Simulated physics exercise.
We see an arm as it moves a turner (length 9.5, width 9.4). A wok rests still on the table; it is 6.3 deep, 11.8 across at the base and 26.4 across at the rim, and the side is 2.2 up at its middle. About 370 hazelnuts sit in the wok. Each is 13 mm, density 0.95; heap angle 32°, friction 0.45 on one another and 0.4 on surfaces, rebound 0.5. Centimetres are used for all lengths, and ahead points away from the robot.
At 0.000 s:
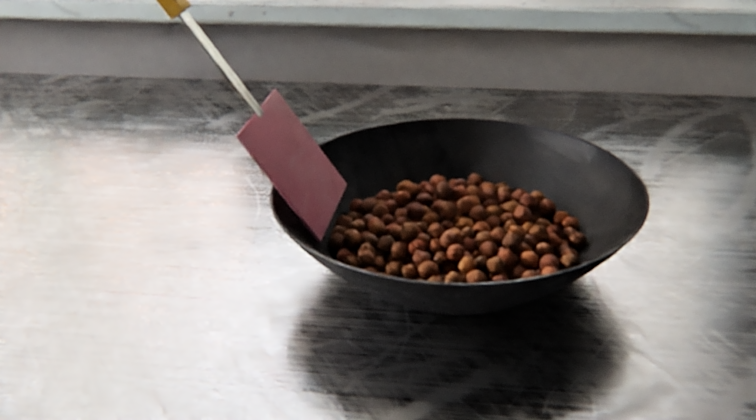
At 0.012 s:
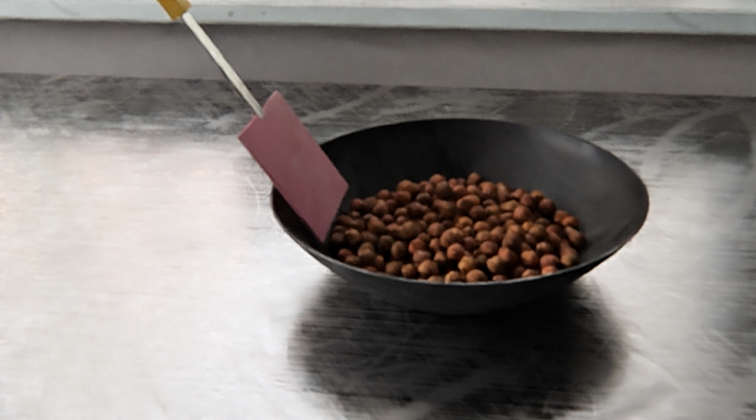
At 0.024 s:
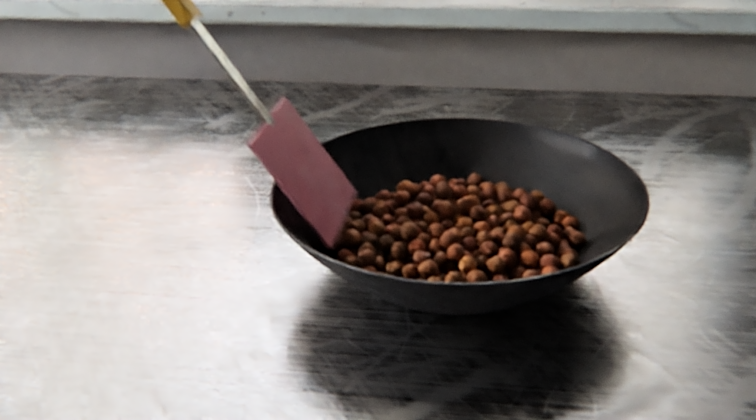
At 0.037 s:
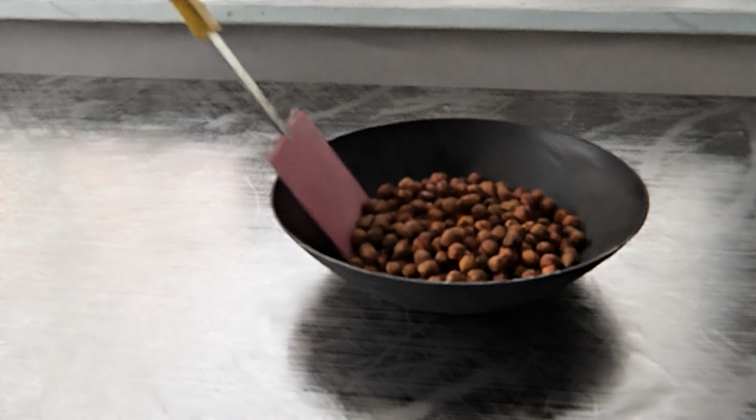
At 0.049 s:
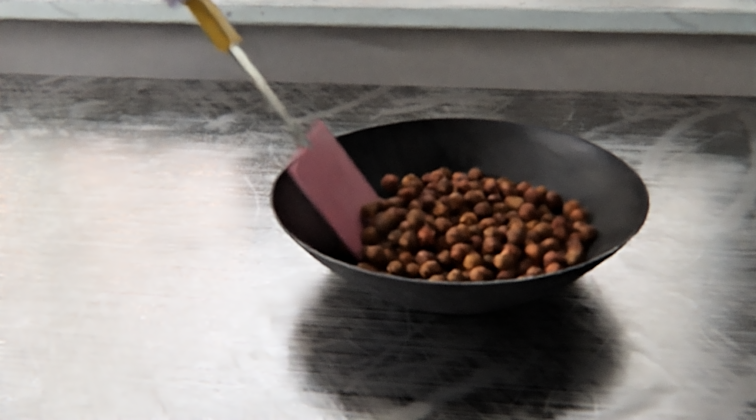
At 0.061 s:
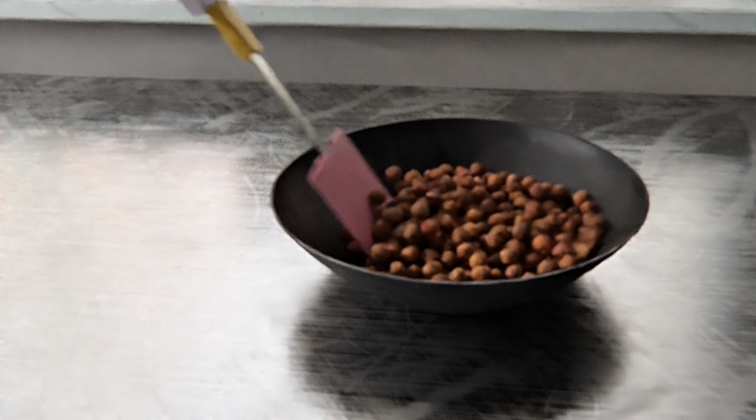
A pink turner with a yellow handle slid down into a dark wok from the left and pushed the heap of brown hazelnuts to the right, while the wok stayed still on the shiny table.
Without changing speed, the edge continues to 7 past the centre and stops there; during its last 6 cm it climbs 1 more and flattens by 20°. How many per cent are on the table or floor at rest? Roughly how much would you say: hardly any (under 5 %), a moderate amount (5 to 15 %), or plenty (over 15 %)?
I'd say plenty.
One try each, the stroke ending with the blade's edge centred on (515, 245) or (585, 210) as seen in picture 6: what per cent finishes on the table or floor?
First try roughly 10 percent, second roughly 60 percent.
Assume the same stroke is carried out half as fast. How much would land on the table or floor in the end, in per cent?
Some 10 in a hundred.
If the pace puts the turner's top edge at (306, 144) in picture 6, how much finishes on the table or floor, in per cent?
Expect about 25 per cent there.
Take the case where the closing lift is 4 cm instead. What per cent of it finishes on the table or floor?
Roughly 45 per cent.
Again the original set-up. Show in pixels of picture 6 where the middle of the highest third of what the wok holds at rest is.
Close to pixel (577, 207).
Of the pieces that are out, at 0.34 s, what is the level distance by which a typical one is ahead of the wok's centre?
That distance is around 18 cm.
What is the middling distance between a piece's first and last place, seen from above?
Somewhere near 10 centimetres, I reckon.
By 0.09 s, sloping 56°, highest piece 7 above the table; 367 in the wok.
By 0.12 s, sloping 50°, highest piece 9 above the table; 364 in the wok, 3 on the blade or in flight.
By 0.34 s, sloping 36°, highest piece 8 above the table; 246 in the wok, 62 on the table or floor, 59 on the blade or in flight.
By 1.39 s, sloping 36°, highest piece 7 above the table; 245 in the wok, 122 on the table or floor.
Final count, 245 in the wok, 122 on the table or floor. That is 33 % on the table or floor.
